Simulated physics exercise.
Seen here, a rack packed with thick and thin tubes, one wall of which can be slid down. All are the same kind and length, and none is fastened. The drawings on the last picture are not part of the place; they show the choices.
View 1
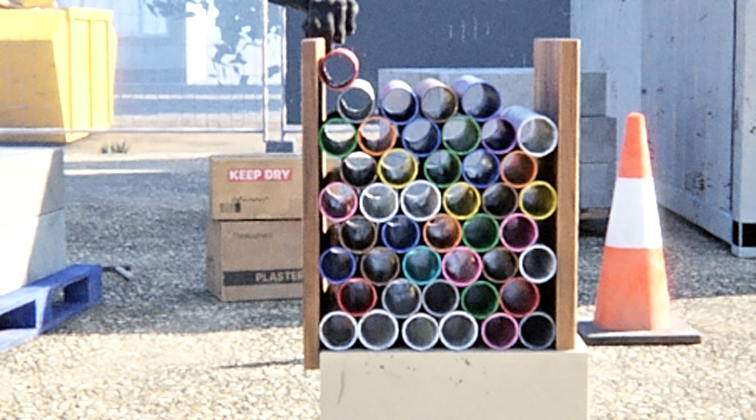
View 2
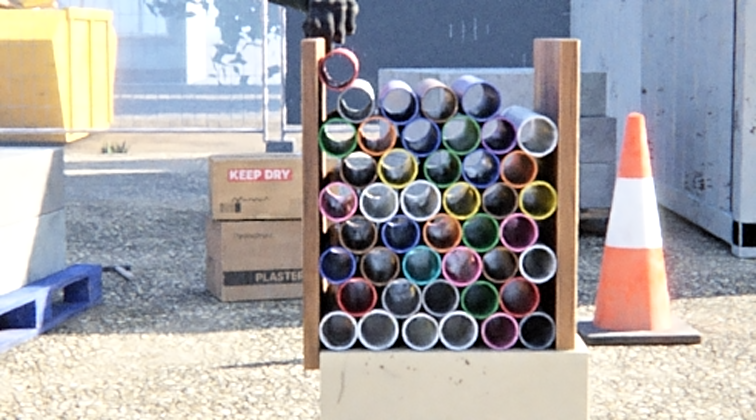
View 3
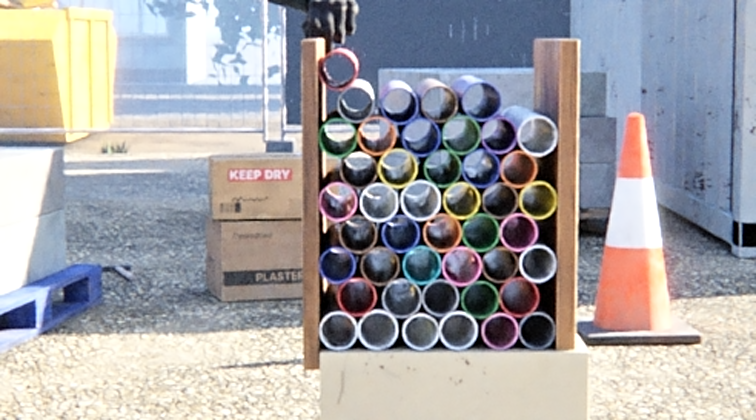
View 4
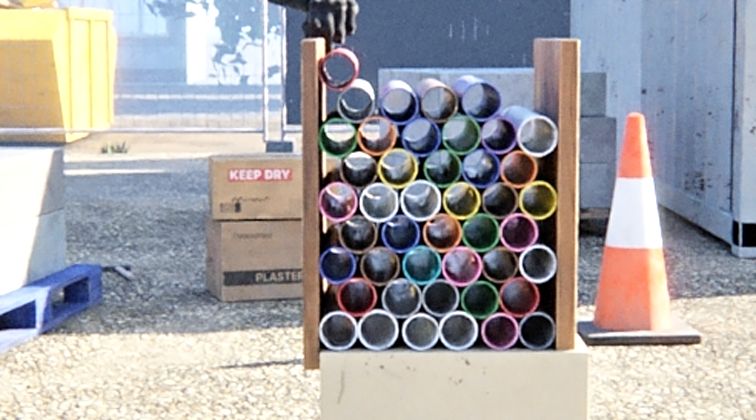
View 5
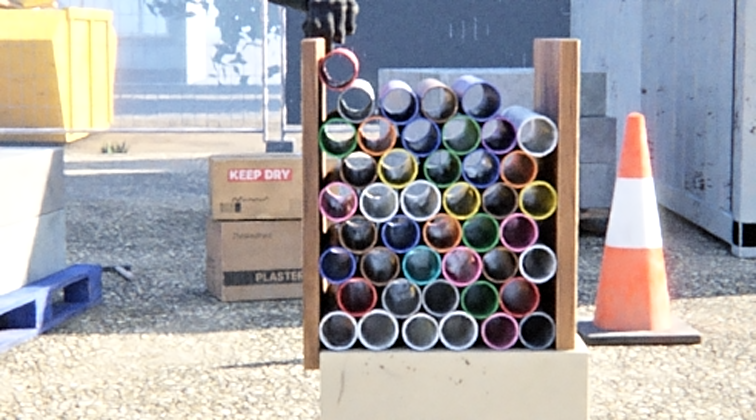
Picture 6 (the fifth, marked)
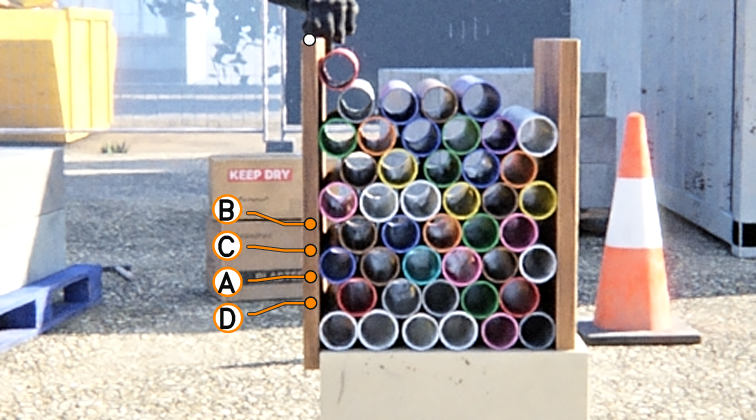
Nothing visibly moves: a dark hand or gripper at the top left stays at a red-rimmed tube, seen from a fixed, level camera in a sunlit gravel yard. Tubes rimmed in white, blue, green, yellow, orange and pink lie stacked between brown upright boards on a pale block. Cardboard boxes, a blue pallet and a yellow container stay still at left, an orange-and-white cone at right.
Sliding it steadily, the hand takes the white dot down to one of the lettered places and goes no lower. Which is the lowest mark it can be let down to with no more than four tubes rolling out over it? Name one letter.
Stop at B.
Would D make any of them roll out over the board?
Yes.
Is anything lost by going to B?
Yes.
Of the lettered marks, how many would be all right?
The number is one.
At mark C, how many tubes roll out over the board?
The count is seven.
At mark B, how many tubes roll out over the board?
With B, three.
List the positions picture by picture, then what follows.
In the first picture, a brown tube (380, 266); a pink tube (462, 266); a white tube (538, 264).
In the second picture, a white tube (538, 264); a yellow tube (461, 201).
In the third picture, a green tube (443, 169); an orange tube (518, 169).
In the fourth picture, a blue tube (400, 106); side board (315, 192).
In the fifth picture, a white tube (339, 330); a grey tube (537, 331); a brown tube (380, 266).
On the marked copy, A at (311, 277); B at (310, 224); C at (311, 251); D at (311, 303); the white dot at (309, 39).
Following B. Soon after the start, top of the board (318, 118).
Later, top of the board (318, 206).
In the end, top of the board (318, 223), three out over the board.
As for the rest, A more than four out over the board; C more than four out over the board; D more than four out over the board.
